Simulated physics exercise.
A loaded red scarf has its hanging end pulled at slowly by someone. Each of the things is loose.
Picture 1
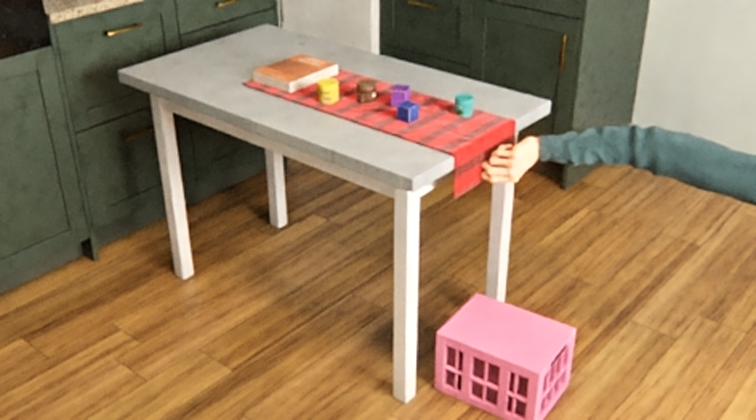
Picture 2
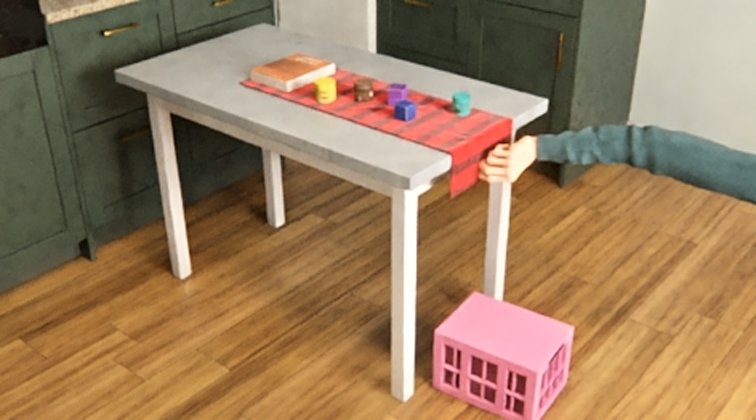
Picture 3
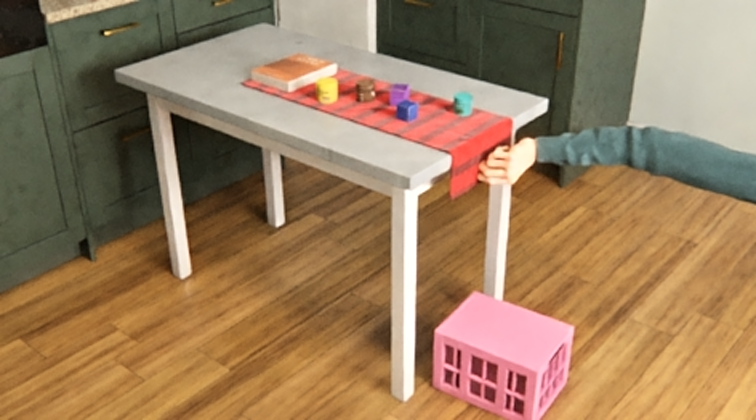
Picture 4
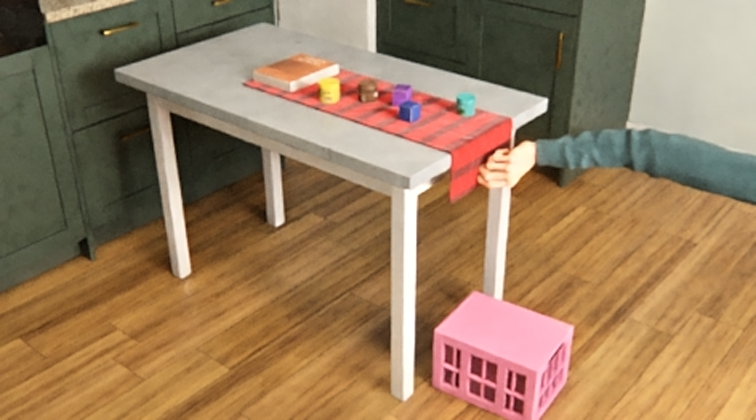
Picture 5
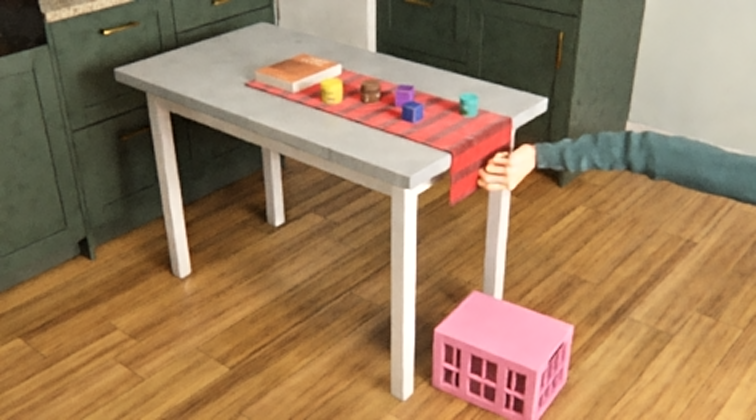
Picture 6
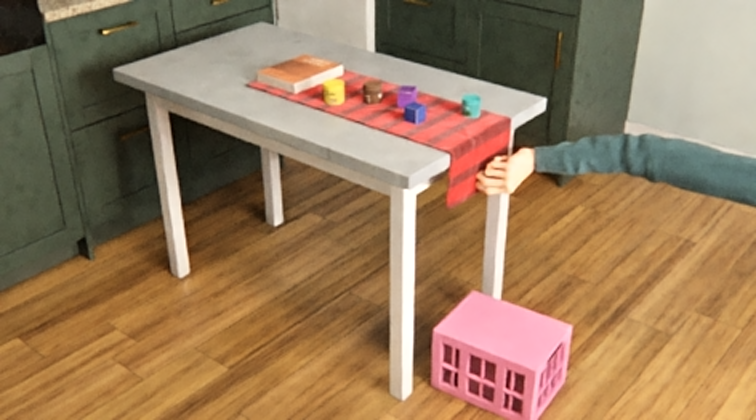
The video shows a hand slowly pulling the hanging end of a red scarf downward at a table's right end, while the small pots and cubes on it shift slightly rightward and a pink crate stays on the floor.
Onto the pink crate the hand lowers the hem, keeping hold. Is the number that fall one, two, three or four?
Count: Four.
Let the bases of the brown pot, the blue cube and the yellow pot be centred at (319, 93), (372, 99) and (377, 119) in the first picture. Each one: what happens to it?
So the brown pot stays aboard, the blue cube leaves the top, and the yellow pot leaves the top.
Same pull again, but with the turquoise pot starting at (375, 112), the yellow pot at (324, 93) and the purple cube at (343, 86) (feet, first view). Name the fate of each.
Turquoise pot - leaves the top, yellow pot - stays aboard, purple cube - stays aboard.
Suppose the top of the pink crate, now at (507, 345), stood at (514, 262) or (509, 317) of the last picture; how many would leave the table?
Going over the edge would be 1 and 3.
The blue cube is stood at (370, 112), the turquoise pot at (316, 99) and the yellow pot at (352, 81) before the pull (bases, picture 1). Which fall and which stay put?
Outcome: Blue cube is gone; turquoise pot keeps its perch; yellow pot keeps its perch.
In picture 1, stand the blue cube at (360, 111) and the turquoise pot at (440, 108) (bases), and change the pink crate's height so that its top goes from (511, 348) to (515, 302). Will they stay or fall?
Final state: The blue cube is still in place, the turquoise pot is no longer up.
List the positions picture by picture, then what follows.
In the first frame, hem (454, 200); turquoise pot (464, 97); blue cube (408, 104); purple cube (401, 88); brown pot (367, 82); yellow pot (328, 82); top of the crate (511, 348).
In the second frame, hem (450, 198); turquoise pot (461, 96).
In the third frame, hem (450, 200); blue cube (407, 103).
In the fourth frame, hem (450, 203); purple cube (402, 87); top of the crate (508, 345).
In the fifth frame, hem (451, 207); brown pot (370, 82).
In the sixth frame, hem (446, 209); turquoise pot (472, 98); blue cube (415, 105); purple cube (407, 89); brown pot (373, 83); yellow pot (333, 83).
Soon after, hem near (477, 270); turquoise pot and blue cube gone.
After that, hem on the crate; turquoise pot, blue cube, purple cube and brown pot gone.
In the end, hem on the crate; turquoise pot, blue cube, purple cube and brown pot gone. The answer is four.
